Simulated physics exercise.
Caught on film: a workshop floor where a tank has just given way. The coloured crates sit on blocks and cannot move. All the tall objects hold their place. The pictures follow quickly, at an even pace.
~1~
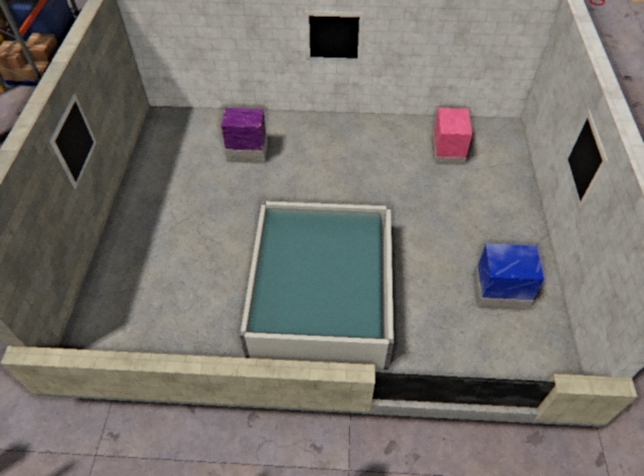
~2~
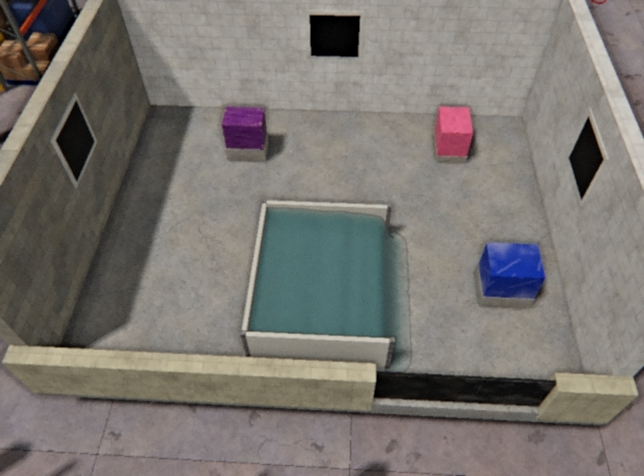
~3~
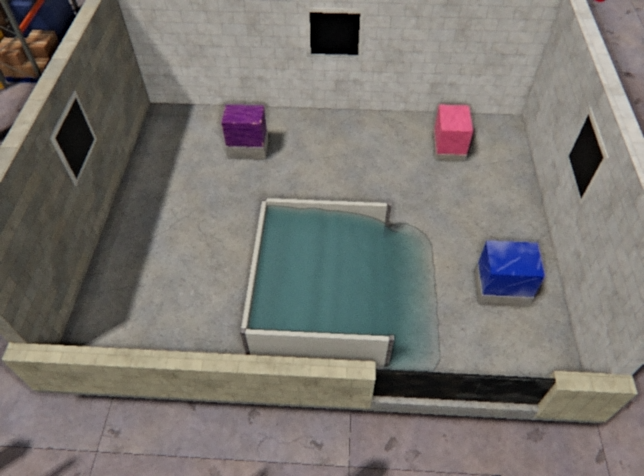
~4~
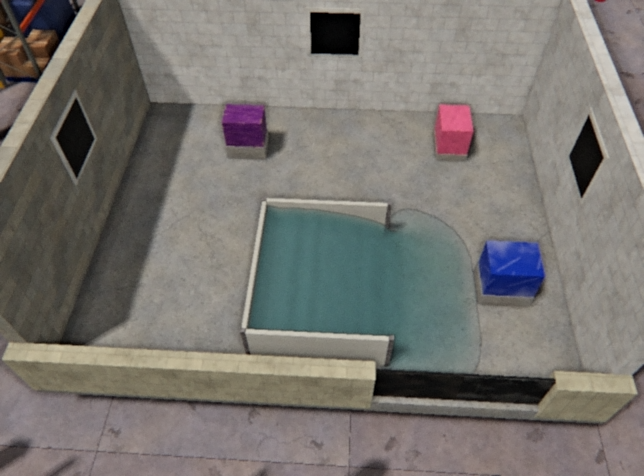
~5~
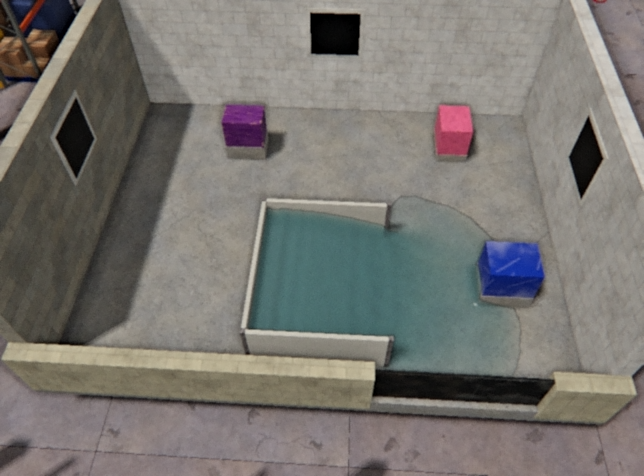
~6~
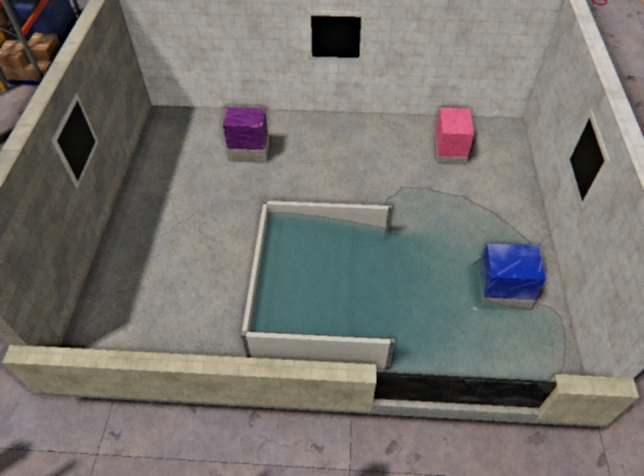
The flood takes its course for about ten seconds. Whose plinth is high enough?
The purple crate stays dry; the blue crate gets wet; the pink crate gets wet.
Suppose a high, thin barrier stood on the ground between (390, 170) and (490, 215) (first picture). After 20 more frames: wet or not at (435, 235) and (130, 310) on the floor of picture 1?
As listed: Awash, no water.
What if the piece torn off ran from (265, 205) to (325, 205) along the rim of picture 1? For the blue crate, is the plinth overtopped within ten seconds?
One by one: Blue crate is spared.
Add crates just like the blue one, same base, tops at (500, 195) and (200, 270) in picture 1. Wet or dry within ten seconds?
As listed: Is soaked, stays dry.
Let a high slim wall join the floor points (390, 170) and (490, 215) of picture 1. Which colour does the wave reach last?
That is the purple-painted one.
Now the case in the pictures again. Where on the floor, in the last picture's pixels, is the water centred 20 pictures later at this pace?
Near (452, 252).
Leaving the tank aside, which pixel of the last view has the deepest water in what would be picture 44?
Near (151, 108).
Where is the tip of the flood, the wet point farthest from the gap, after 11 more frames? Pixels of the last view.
Around (517, 121).
A moment on, water covers 25 % of the floor; the purple crate not reached, the blue crate water round its plinth, the pink crate water round its plinth.
Next, water covers 30 % of the floor; the purple crate not reached, the blue crate water round its plinth, the pink crate water round its plinth.
Then, water covers 40 % of the floor; the purple crate not reached, the blue crate water round its plinth, the pink crate water round its plinth.
Later, water covers 75 % of the floor; the purple crate water round its plinth, the blue crate water round its plinth, the pink crate water round its plinth.
In the end, water covers 100 % of the floor; the purple crate stayed above the water, the blue crate was topped, the pink crate was topped.
